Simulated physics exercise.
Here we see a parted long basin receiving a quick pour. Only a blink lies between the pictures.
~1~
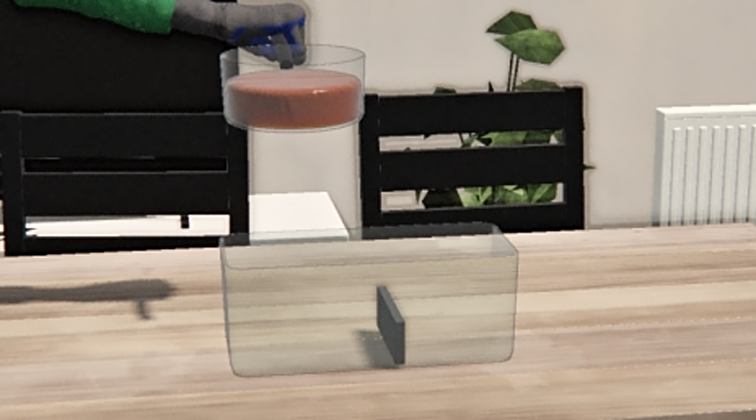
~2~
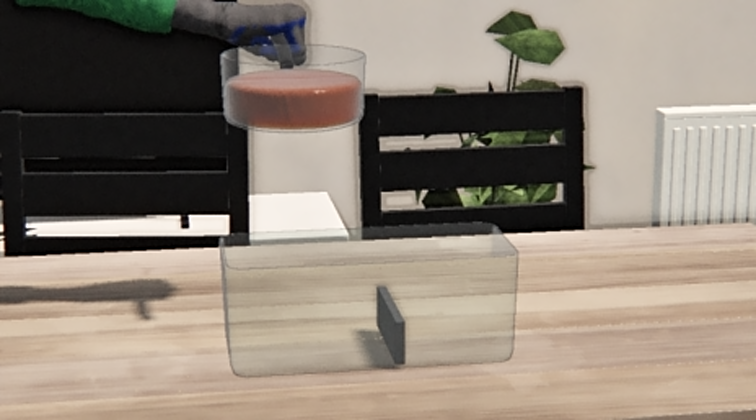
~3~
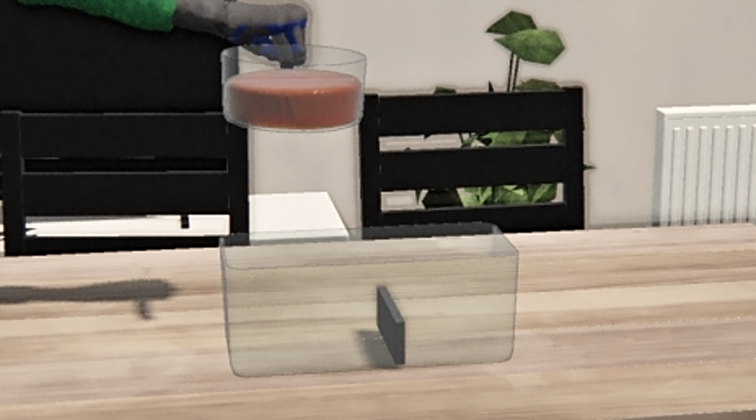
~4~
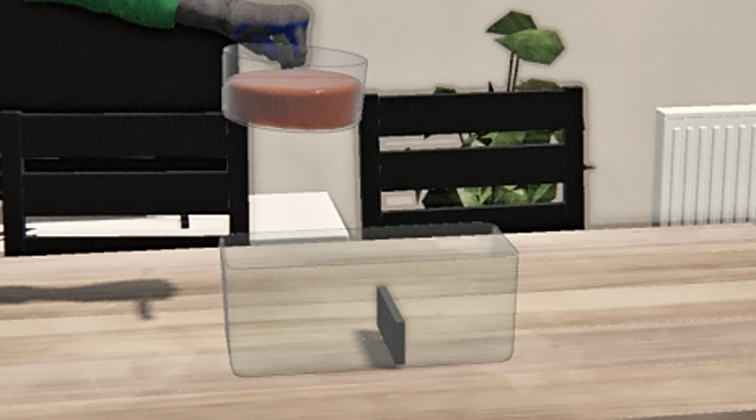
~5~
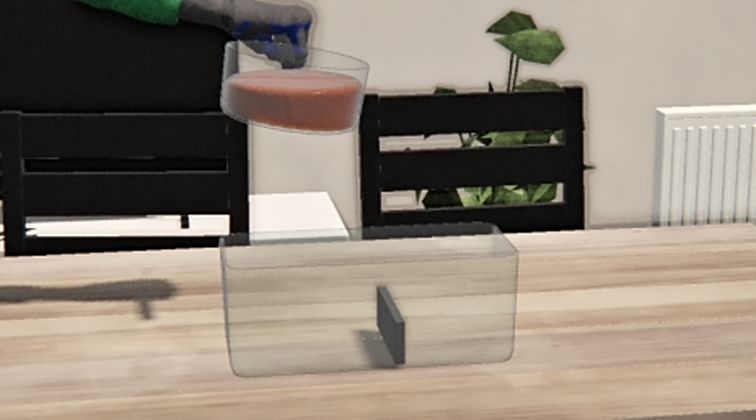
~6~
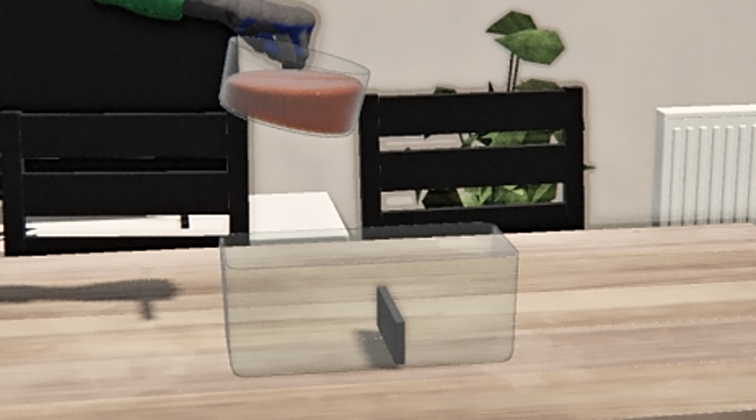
The video shows a gloved hand at a clear round container of reddish-brown tea above a wooden table, gradually tilting it to the right over a long transparent basin with a small dark divider, which stays still and empty.
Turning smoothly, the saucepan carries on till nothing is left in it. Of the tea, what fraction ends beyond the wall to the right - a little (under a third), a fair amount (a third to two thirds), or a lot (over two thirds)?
A lot, over two thirds.
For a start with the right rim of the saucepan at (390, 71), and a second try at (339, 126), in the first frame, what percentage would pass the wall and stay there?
The first gives 95 %, the second 35 %.
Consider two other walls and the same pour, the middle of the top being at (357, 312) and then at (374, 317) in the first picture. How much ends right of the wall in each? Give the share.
Roughly 90 % and then 90 %.
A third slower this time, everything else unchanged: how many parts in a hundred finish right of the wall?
About 85 in a hundred.
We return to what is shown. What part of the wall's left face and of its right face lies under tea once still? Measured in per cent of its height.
Near 10 in a hundred to the left, 70 to the right.
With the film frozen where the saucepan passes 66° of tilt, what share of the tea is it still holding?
Near 60 percent is still in there.
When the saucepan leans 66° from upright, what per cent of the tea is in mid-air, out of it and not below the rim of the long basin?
It's close to 35 %.
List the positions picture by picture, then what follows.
In the first picture, it leans 0°; its right rim is at (363, 55); the tea meets the walls at (225, 82) and (360, 78); the long basin's rim runs from (223, 253) to (506, 240); the wall's top is at (390, 304).
In the second picture, it leans 1°; its right rim is at (364, 55); the tea meets the walls at (225, 82) and (360, 78).
In the third picture, it leans 2°; its right rim is at (364, 58); the tea meets the walls at (225, 81) and (361, 79).
In the fourth picture, it leans 5°; its right rim is at (366, 61); the tea meets the walls at (225, 81) and (361, 80).
In the fifth picture, it leans 9°; its right rim is at (367, 66); the tea meets the walls at (225, 81) and (362, 80).
In the sixth picture, it leans 14°; its right rim is at (368, 72); the tea meets the walls at (225, 80) and (362, 81).
A moment on, the saucepan is tipped part way and 62 per cent is still to pour, 0 is left of the wall and 2 right of it.
Next, the saucepan is tipped on its side and 18 per cent is still to pour, 2 is left of the wall and 63 right of it.
Then the saucepan is tipped on its side and 4 per cent is still to pour, 10 is left of the wall and 81 right of it.
Later the saucepan is tipped on its side and 1 per cent is still to pour, 14 is left of the wall and 83 right of it.
In the end 15 per cent lies left of the wall, 84 right of it and 1 outside.
